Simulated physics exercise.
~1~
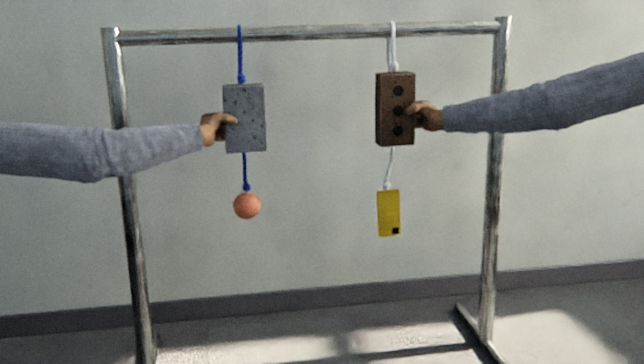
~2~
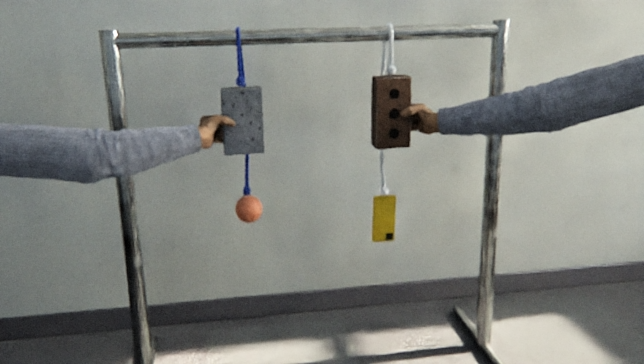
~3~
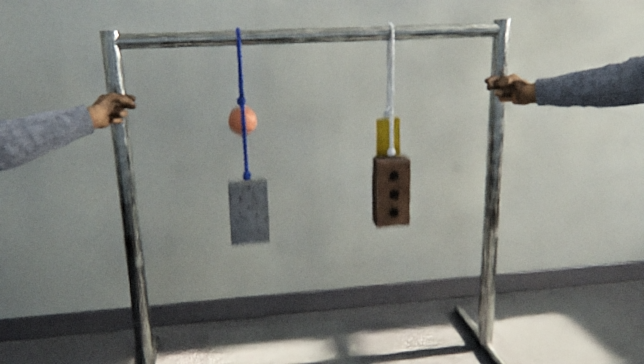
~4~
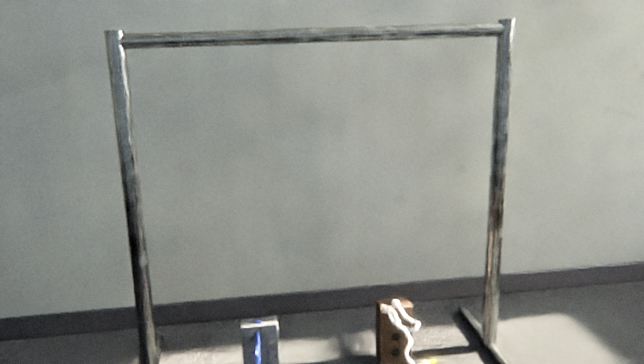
Grey paver and brown brick released by two hands, dropping on ropes looped over a metal rail and ending on the floor.
